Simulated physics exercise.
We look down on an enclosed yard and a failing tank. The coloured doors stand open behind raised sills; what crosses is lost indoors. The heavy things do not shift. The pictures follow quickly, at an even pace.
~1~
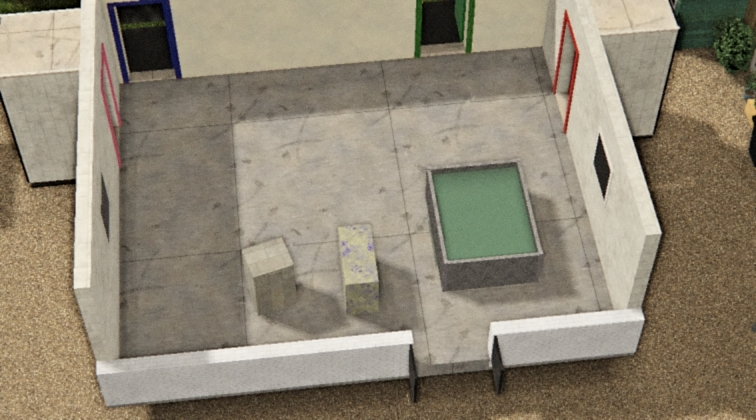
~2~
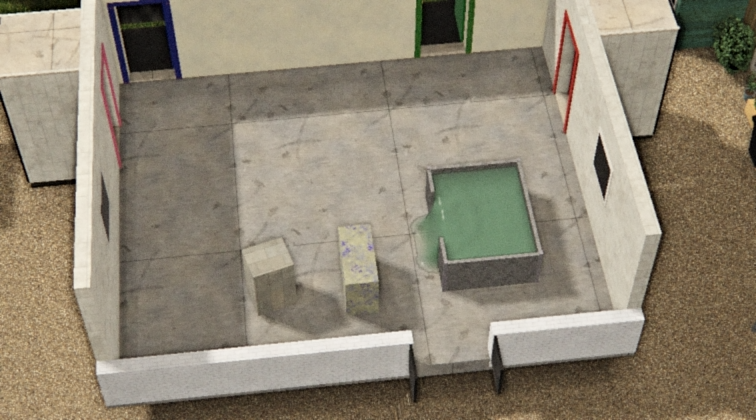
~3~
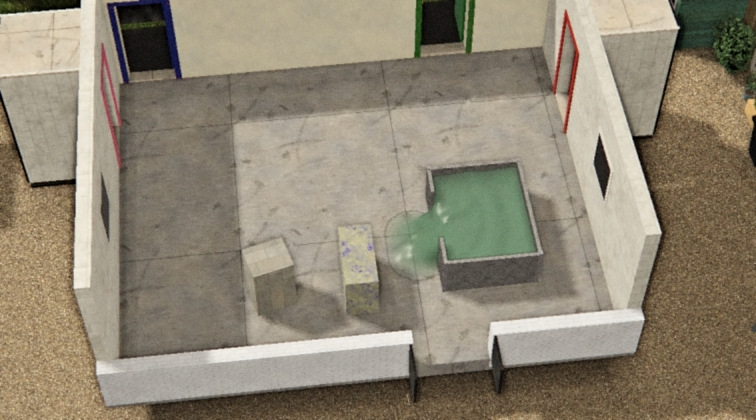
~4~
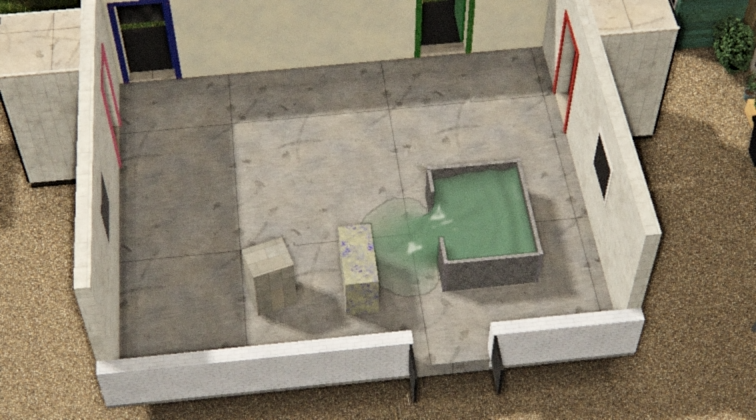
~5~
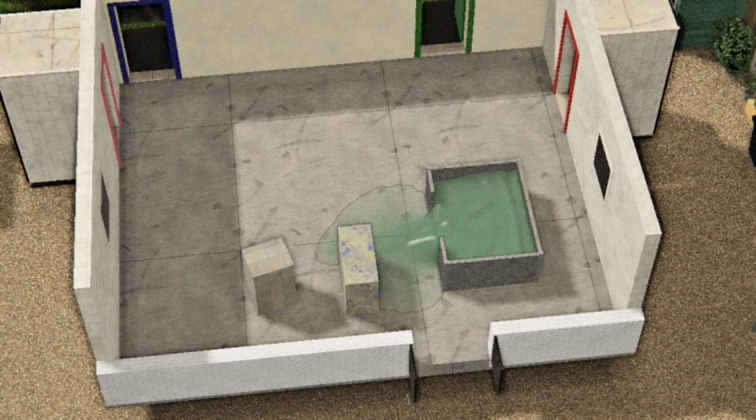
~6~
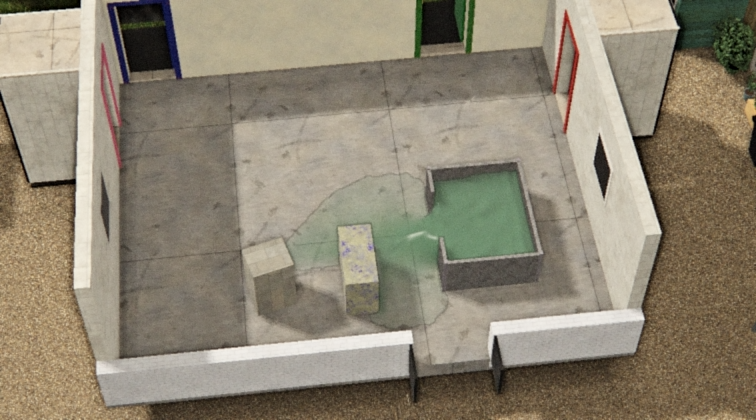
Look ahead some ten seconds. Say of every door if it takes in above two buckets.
In the end: The red door holds within the limit; the pink door floods; the green door holds within the limit; the blue door floods.
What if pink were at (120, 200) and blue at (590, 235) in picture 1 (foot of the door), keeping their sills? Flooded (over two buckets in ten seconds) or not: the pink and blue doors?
Pink door takes more; blue door keeps below it.
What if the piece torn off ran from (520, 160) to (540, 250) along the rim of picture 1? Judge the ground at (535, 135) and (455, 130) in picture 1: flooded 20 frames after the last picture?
As listed: Awash, covered.
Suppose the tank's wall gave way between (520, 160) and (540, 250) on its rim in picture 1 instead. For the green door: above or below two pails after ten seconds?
Then: The green door floods.
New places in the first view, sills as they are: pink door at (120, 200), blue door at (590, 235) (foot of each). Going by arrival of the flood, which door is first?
First comes the door marked pink.
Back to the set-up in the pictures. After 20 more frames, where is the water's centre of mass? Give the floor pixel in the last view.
At about (337, 232).
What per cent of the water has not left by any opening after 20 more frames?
Near 92 in a hundred.
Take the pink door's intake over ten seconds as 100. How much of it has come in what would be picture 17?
Roughly 0 per cent.
A moment on, water covers 20 % of the floor; the red door not reached, the pink door not reached, the green door not reached, the blue door not reached.
Next, water covers 40 % of the floor; the red door not reached, the pink door not reached, the green door not reached, the blue door not reached.
Then, water covers 55 % of the floor; the red door not reached, the pink door over two buckets in, the green door not reached, the blue door wet at the sill, nothing in.
Later, water covers 60 % of the floor; the red door not reached, the pink door over two buckets in, the green door not reached, the blue door far over two buckets in.
In the end, water covers 65 % of the floor; the red door not reached, the pink door far over two buckets in, the green door not reached, the blue door far over two buckets in.
